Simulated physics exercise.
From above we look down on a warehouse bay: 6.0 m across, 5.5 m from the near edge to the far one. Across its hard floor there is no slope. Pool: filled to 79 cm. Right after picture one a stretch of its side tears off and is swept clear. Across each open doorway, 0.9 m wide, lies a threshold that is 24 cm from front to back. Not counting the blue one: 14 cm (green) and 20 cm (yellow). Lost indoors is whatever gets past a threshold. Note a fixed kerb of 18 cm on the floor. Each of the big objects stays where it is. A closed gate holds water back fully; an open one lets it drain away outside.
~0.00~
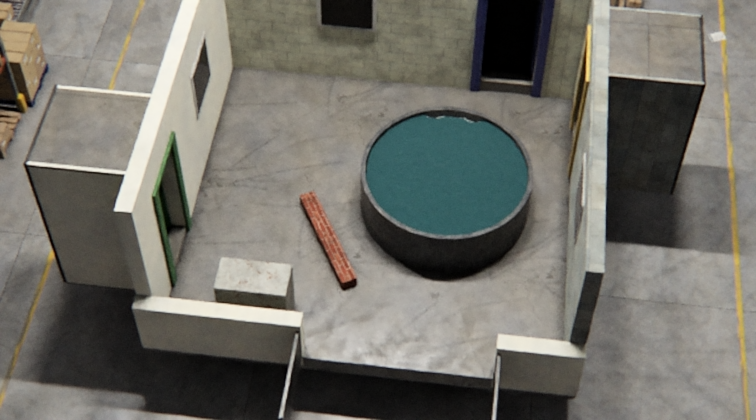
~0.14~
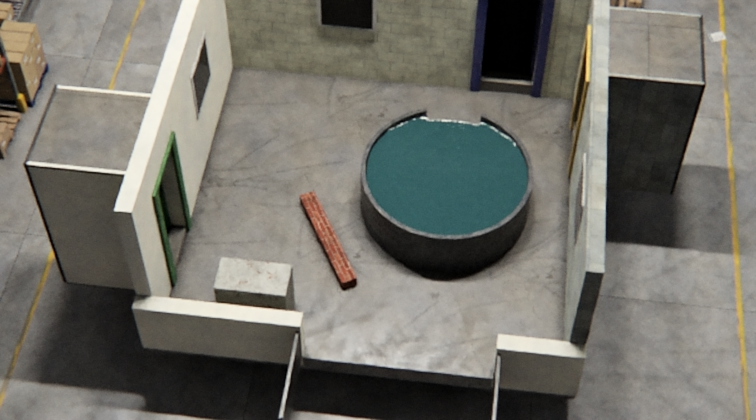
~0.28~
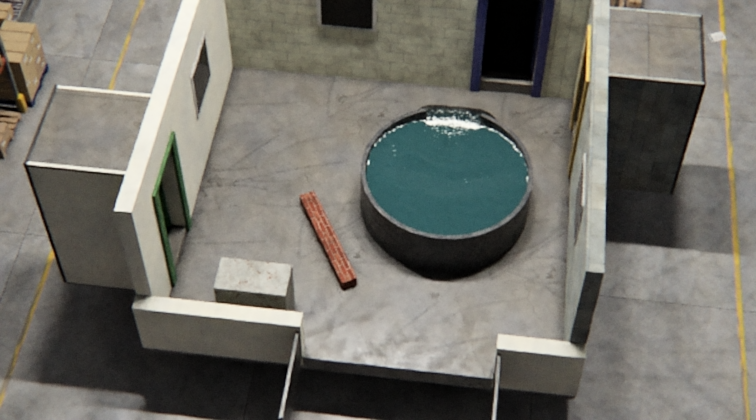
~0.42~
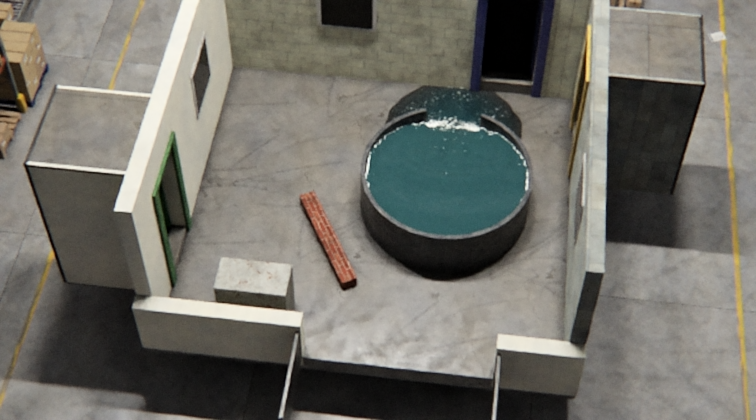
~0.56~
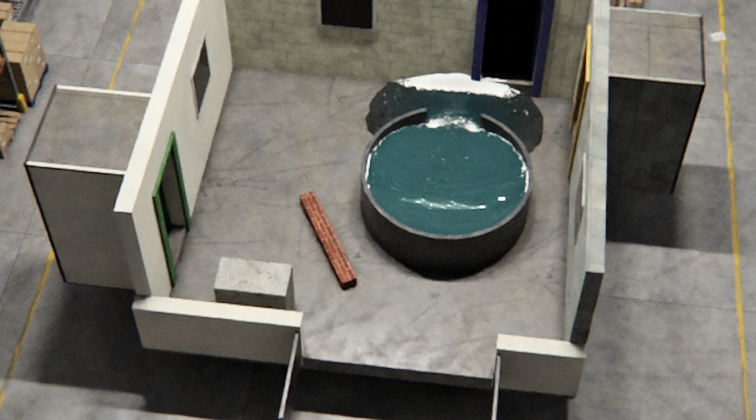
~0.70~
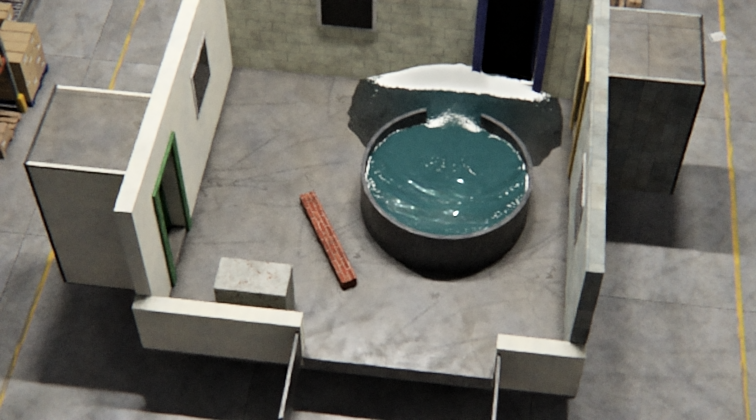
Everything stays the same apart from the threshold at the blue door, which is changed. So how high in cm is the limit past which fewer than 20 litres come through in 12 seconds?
The limit is about 36 cm.
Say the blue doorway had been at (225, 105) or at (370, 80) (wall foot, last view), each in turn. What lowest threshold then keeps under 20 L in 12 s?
About 21 cm for the first and 16 cm for the second.
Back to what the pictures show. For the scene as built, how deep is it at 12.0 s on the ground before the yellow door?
8.0 cm.
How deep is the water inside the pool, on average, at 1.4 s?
Around 61 centimetres.
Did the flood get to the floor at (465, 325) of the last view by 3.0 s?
I'd say that place has stayed dry.
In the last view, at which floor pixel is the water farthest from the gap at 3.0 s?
Lab note: Front tip approx. (183, 250).
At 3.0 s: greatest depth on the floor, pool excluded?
37 cm.
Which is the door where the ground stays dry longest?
The green one.
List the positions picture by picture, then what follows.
In the first picture, still water, 79 cm deep, in the pool at (447, 173); the blue door at (510, 51) is dry.
In the second picture, the front is at a hidden place, 0.3 m from the gap on the far side; 0.3 m2 of floor is wet, 79 cm left at the back.
In the third picture, the front is at (482, 115), 0.8 m from the gap on the far side; 1.0 m2 of floor is wet, 79 cm left at the back.
In the fourth picture, the gap is on the far side, the front 1.3 m out at (474, 91); the back of the pool holds 79 cm.
In the fifth picture, the front is at (523, 95), 1.5 m from the gap on the far side; 3.5 m2 of floor is wet, 79 cm left at the back.
In the sixth picture, the front is at (365, 80), 1.8 m from the gap on the far side; 4.1 m2 of floor is wet, 76 cm left at the back; water is at the blue door at (510, 51).
After 1.4 s water covers 20 % of the floor, deepest (54 cm) near (457, 92); 39 cm at the blue door, 26 litres in over its 25 cm threshold.
After 3.0 s water covers 55 % of the floor, deepest (37 cm) near (560, 109); 29 cm at the blue door, 94 litres in over its 25 cm threshold.
After 12.0 s water covers 95 % of the floor, deepest (15 cm) near (564, 272); 10 cm at the blue door, 115 litres in over its 25 cm threshold.
At the blue door as built, the water arrived by 0.6 s and peaked near 39 cm at 1.4 s.
Run again over the same 12 s with other heights there, 57 litres in over 30 cm, 7 litres over 40.5 cm. The limit of 20 litres is kept from about 36 cm up.
